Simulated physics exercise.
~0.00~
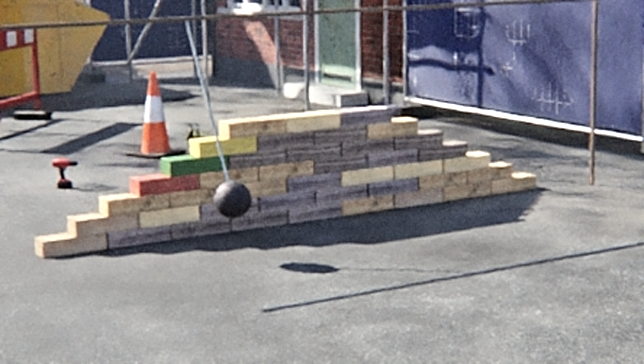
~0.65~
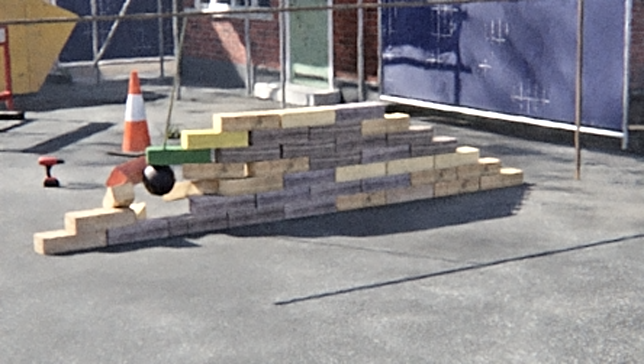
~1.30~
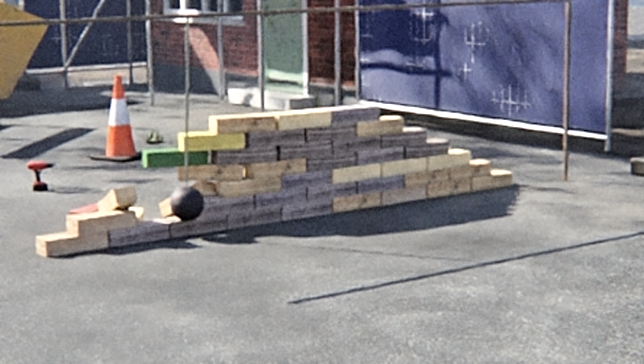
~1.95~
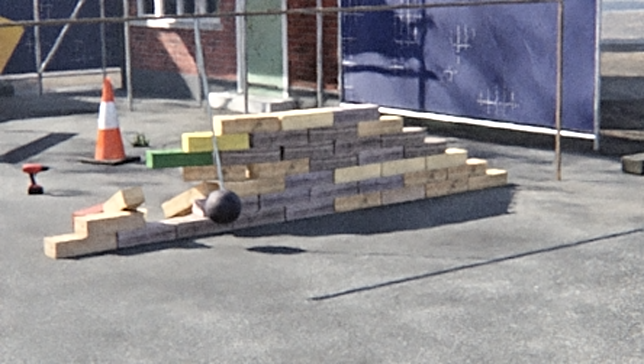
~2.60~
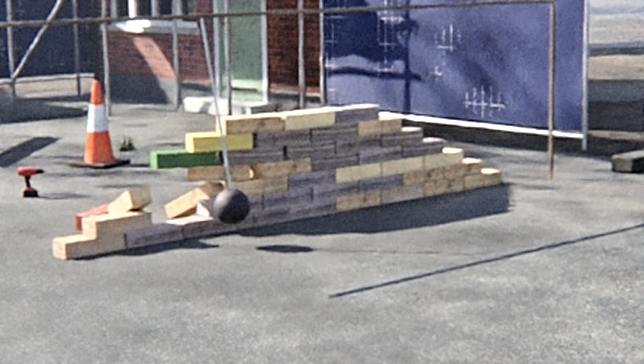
Dark ball swinging into the stepped end of a block wall, knocking the red block down while the green and yellow stay up.
